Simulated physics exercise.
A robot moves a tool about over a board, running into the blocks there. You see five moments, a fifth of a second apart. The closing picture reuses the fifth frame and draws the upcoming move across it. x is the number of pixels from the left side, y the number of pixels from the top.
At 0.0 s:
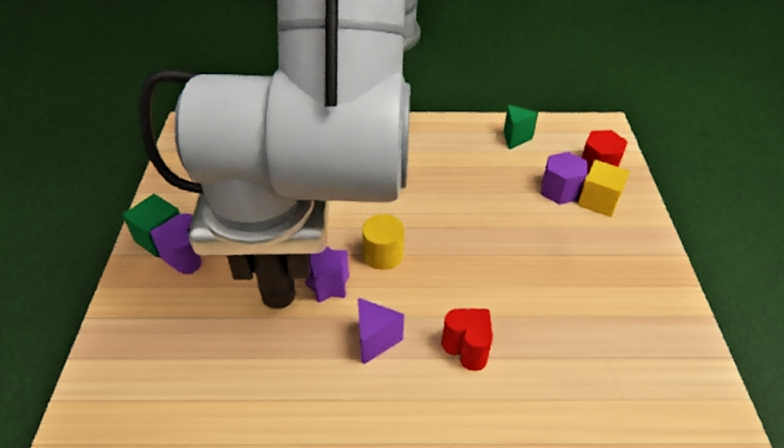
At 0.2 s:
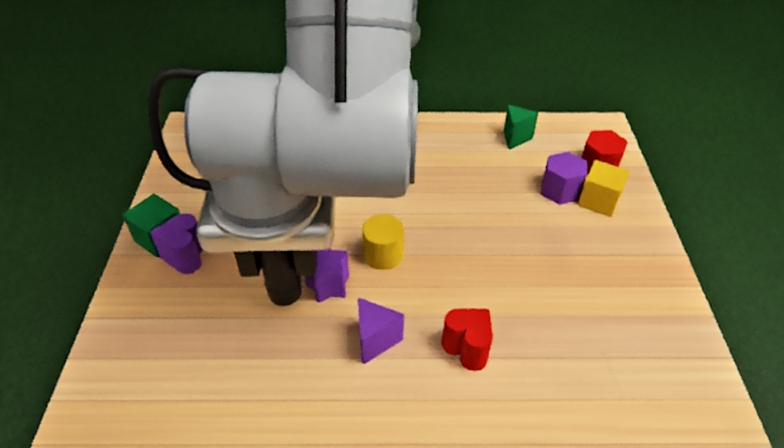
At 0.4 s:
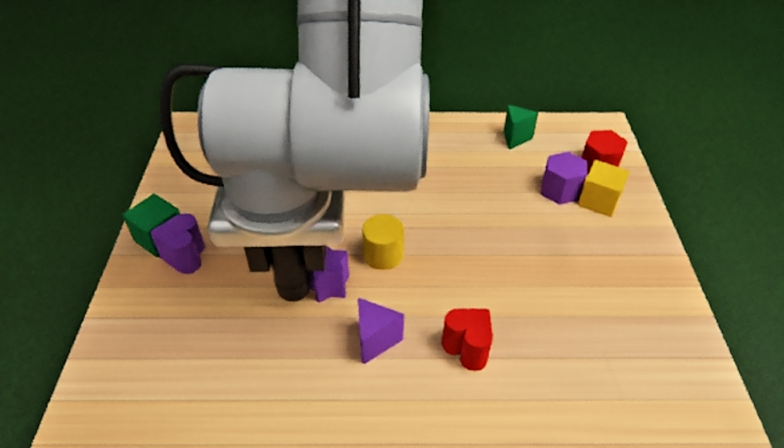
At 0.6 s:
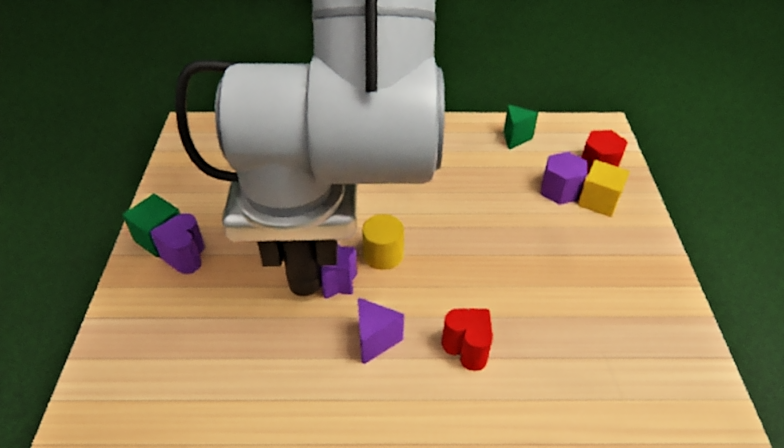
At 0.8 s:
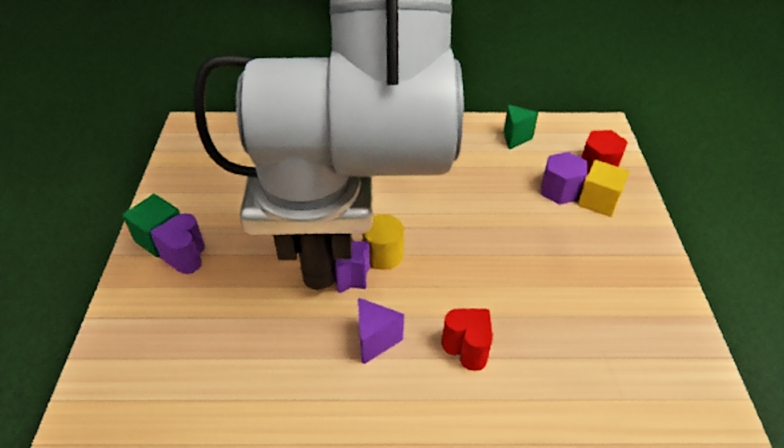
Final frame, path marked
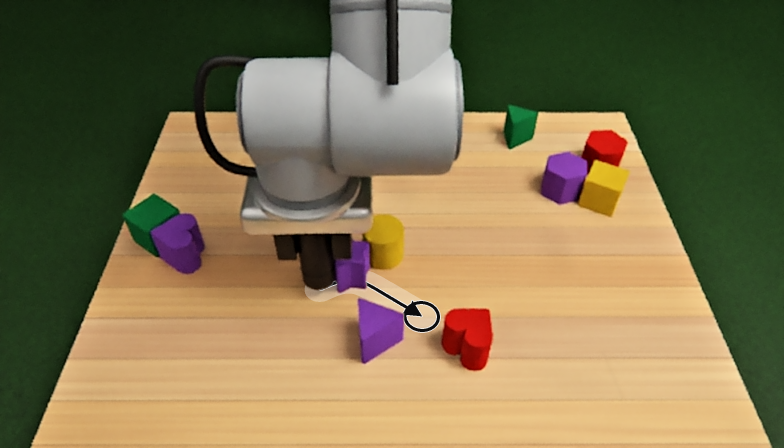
A grey robot arm with a black tool reaches over a light wooden board on a dark green ground, seen from a raised, still camera. Green and purple blocks sit at left, a purple star, yellow cylinder, purple triangle and red heart near the middle, and more blocks at upper right. The arm slides slowly right, its tool nudging the star toward the cylinder.
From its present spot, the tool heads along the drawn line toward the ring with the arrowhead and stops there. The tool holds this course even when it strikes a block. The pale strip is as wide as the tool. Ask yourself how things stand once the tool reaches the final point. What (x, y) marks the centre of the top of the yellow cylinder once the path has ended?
Close to (405, 218).
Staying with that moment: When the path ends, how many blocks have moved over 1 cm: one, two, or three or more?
Moved: Exactly two.
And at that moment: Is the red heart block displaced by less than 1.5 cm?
Yes, that is how it ends up.
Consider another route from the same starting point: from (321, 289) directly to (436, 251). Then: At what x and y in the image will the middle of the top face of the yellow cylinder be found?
I'd say the yellow cylinder ends with its top centre at (445, 192).
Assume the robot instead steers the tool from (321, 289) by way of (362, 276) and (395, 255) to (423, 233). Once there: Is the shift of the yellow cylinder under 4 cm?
Final answer: No.
Drawn move, from (321, 289) over (357, 281) and (389, 297) to (422, 316).
What follows on the original path. One third of the way, tool at (357, 271); purple star at (387, 244); yellow cylinder at (402, 219).
Two thirds of the way, tool at (390, 287); purple star at (404, 248), turned 30° anticlockwise; yellow cylinder at (405, 218).
At the end, tool at (422, 306); purple star at (405, 248), turned 35° anticlockwise; purple triangular block still; yellow cylinder at (405, 218); red heart block still.
